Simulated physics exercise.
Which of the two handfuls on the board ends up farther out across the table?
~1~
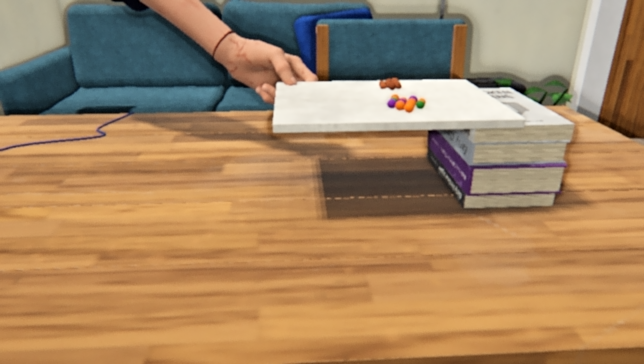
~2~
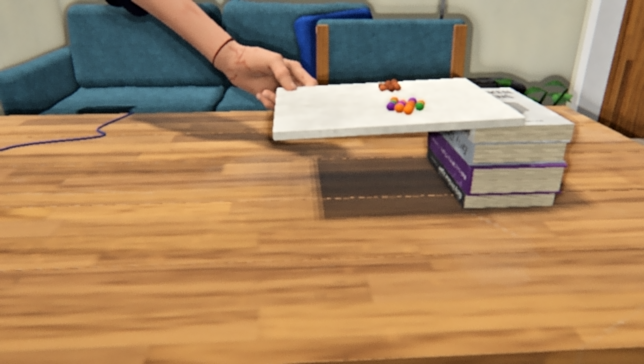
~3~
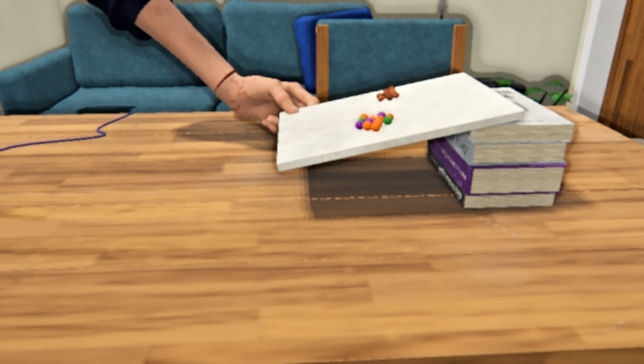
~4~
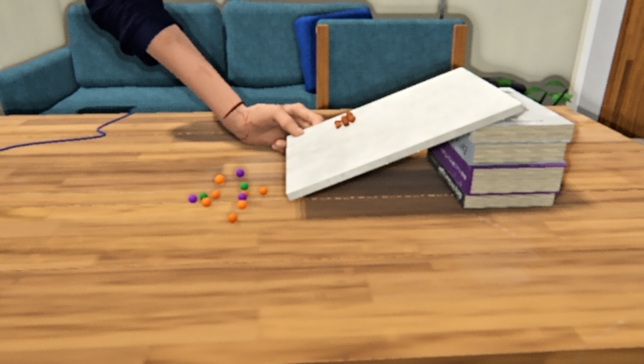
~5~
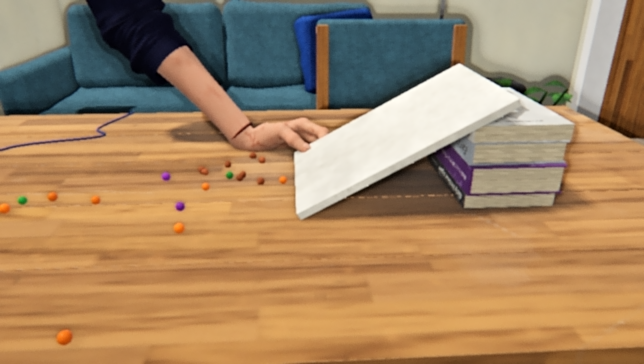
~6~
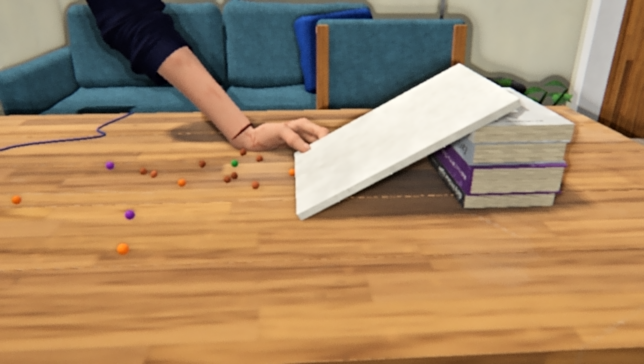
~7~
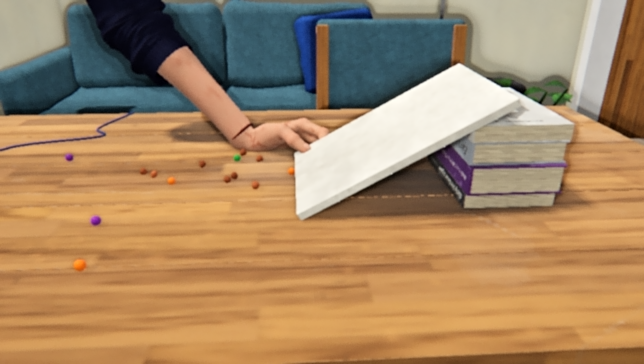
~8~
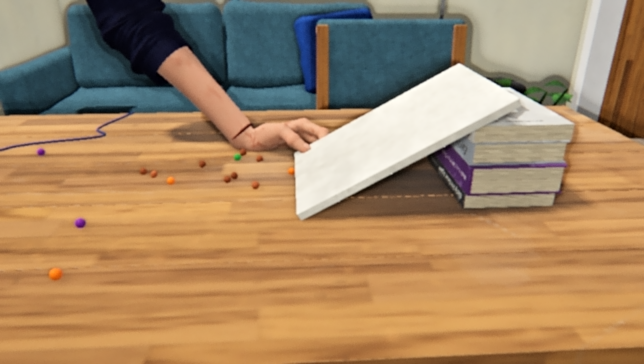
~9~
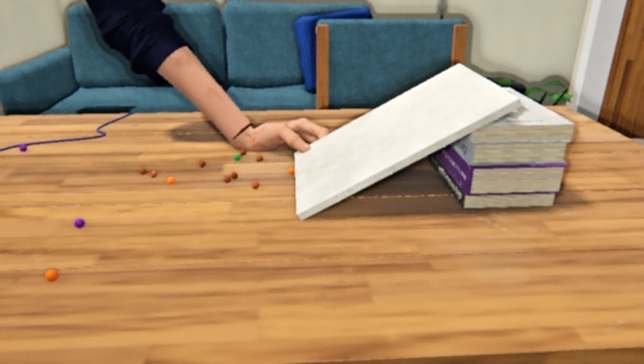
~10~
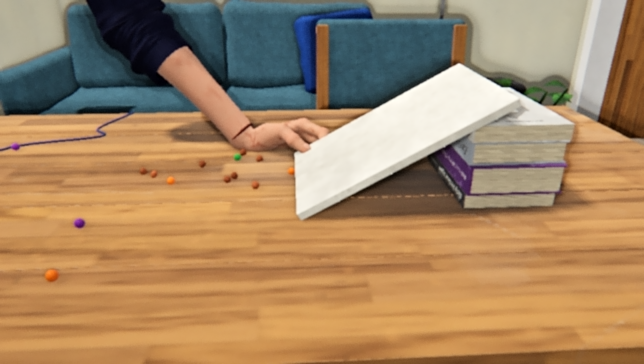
The nearer handful, the colorful balls, ends up farther out to the left, while the reddish-brown bits stay closer to the board.
